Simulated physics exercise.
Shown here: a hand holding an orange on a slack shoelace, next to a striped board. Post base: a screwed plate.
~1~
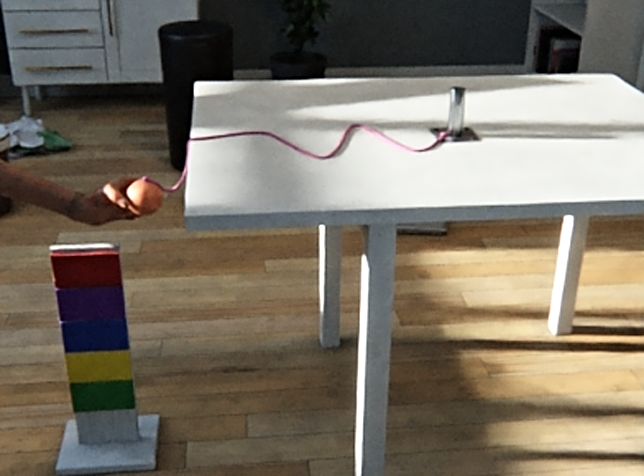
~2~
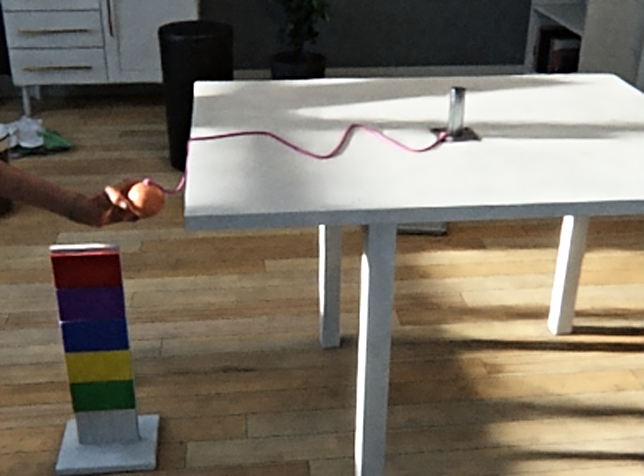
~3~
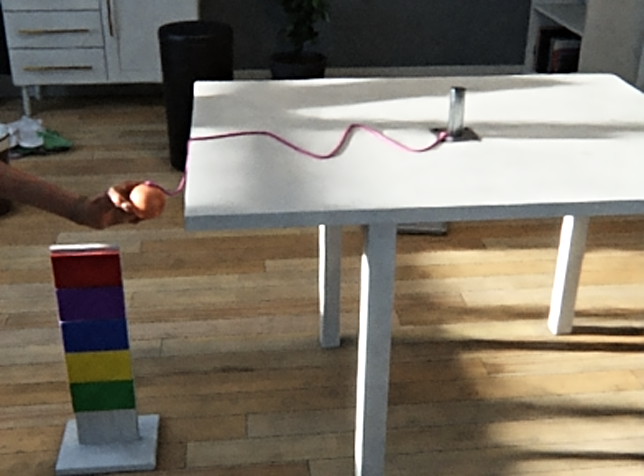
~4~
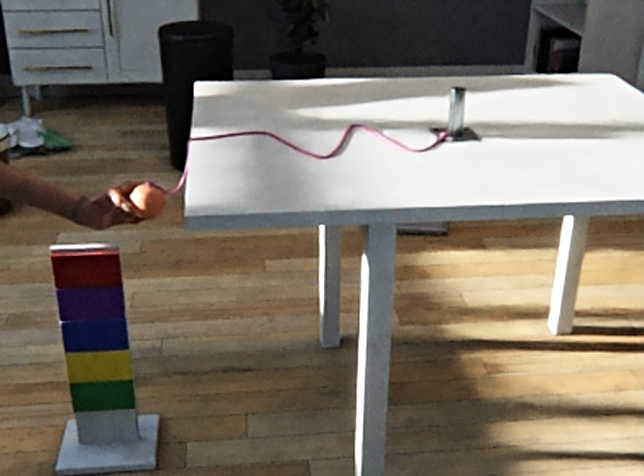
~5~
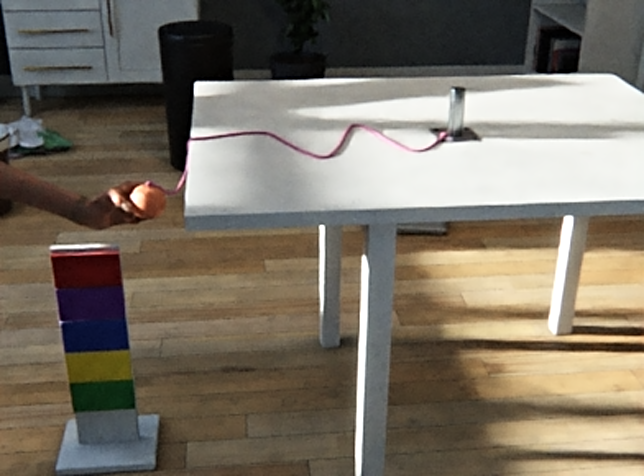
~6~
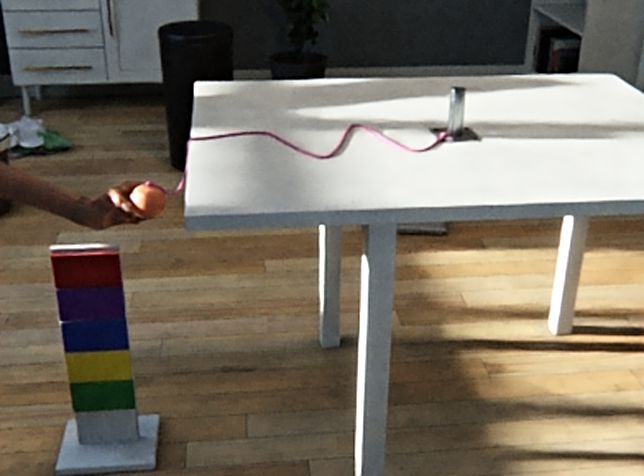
In a room with a wooden floor, a hand at the left holds an orange ball-like object beside a white table, above a stack of coloured blocks, while a slack pink cord winds across the tabletop to a small post; almost nothing moves.
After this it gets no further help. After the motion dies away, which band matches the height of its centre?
The green one.
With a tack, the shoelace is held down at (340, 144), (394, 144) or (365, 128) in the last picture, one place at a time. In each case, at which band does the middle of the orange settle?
In order: Purple; yellow; blue.
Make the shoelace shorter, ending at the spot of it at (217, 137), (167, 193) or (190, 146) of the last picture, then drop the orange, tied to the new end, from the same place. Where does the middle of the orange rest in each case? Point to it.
Taking the tries in order gives (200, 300), (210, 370) and (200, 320).
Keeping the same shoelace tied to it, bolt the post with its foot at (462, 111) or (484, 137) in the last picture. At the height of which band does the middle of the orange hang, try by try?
First try: Yellow; second try: Yellow.
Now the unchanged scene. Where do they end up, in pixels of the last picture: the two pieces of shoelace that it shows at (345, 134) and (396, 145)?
Near (259, 142) and (362, 138).
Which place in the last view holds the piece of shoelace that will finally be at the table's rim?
Check around (328, 157) - that's where it is.
Early on, orange near (190, 354); level with yellow.
Midway, orange near (220, 382); level with green.
Finally, orange near (206, 385); level with green. Its middle rests at the green band.
